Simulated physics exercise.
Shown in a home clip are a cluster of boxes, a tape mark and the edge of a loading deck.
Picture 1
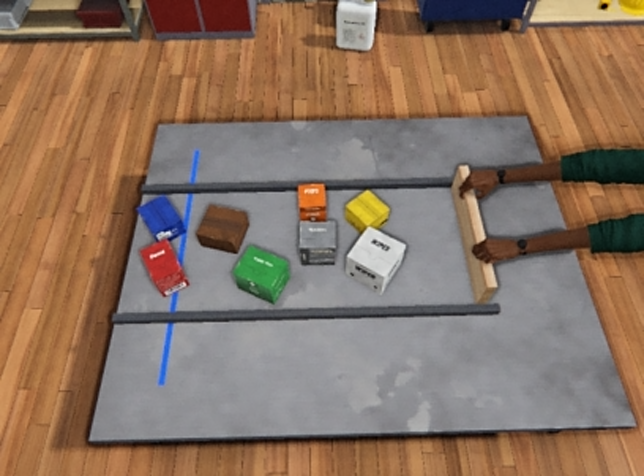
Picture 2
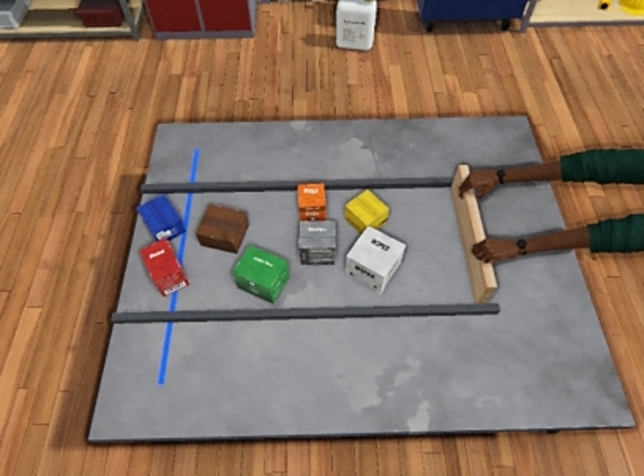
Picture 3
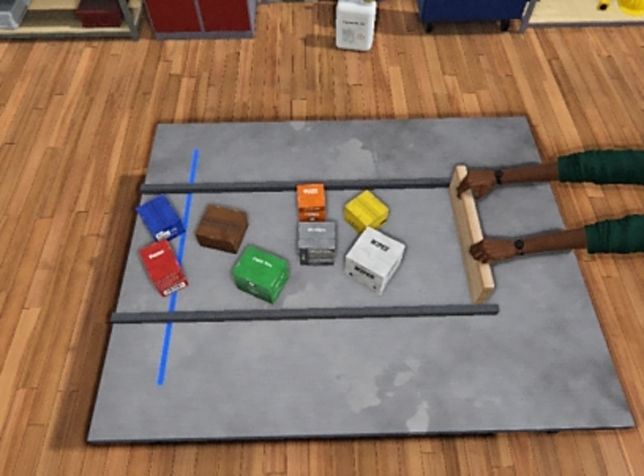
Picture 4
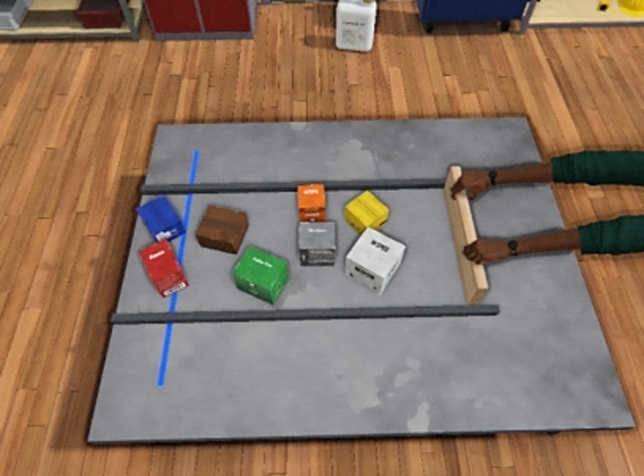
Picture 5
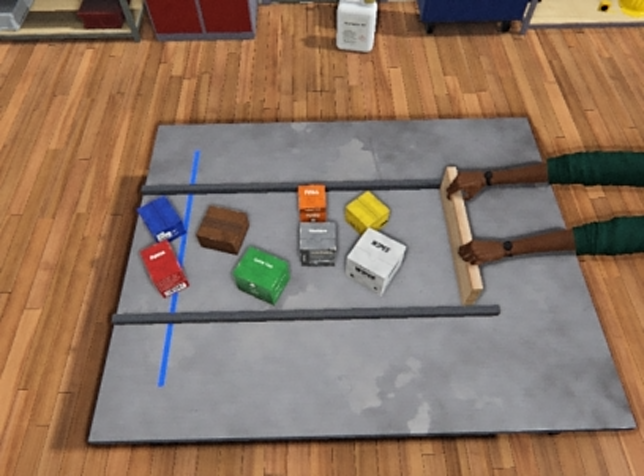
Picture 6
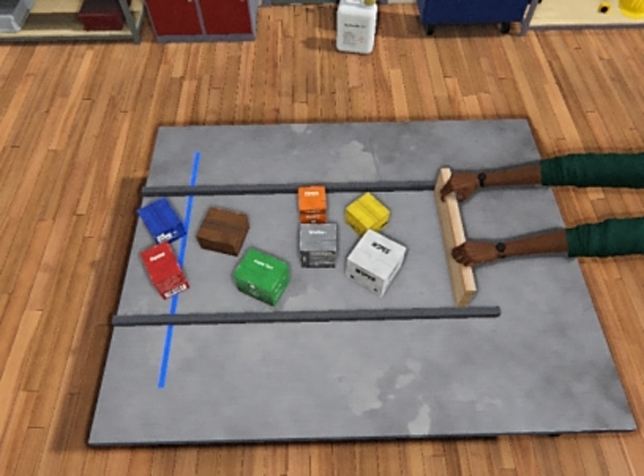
A wooden plank, held by two hands, slides slightly left toward the still, colourful boxes.
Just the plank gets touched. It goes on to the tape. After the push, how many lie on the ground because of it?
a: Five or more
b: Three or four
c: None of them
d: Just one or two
The answer is b.
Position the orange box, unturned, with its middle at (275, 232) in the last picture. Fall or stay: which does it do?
Then it holds on.
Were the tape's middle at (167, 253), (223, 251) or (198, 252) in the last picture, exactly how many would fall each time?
The counts would be 5, 0 and 2.
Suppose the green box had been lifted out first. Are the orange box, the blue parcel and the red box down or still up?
First, the orange box is safe; next, the blue parcel takes the fall; last, the red box takes the fall.
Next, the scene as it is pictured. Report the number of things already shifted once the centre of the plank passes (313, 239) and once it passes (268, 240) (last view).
5, then 7.
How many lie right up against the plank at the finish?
3 are in contact with it.
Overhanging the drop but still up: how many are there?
The count is 1.
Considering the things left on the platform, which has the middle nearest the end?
Foremost is the orange box.
A little later, none off yet; blue parcel at rest near (162, 223); red box at rest near (165, 271); brown box at rest near (224, 232).
Next, none off yet; blue parcel at rest near (162, 223); red box moving near (164, 270); brown box shifted a little near (216, 231).
When it is over, the number that fall off is three or four; down, green box, brown box, red box and blue parcel.
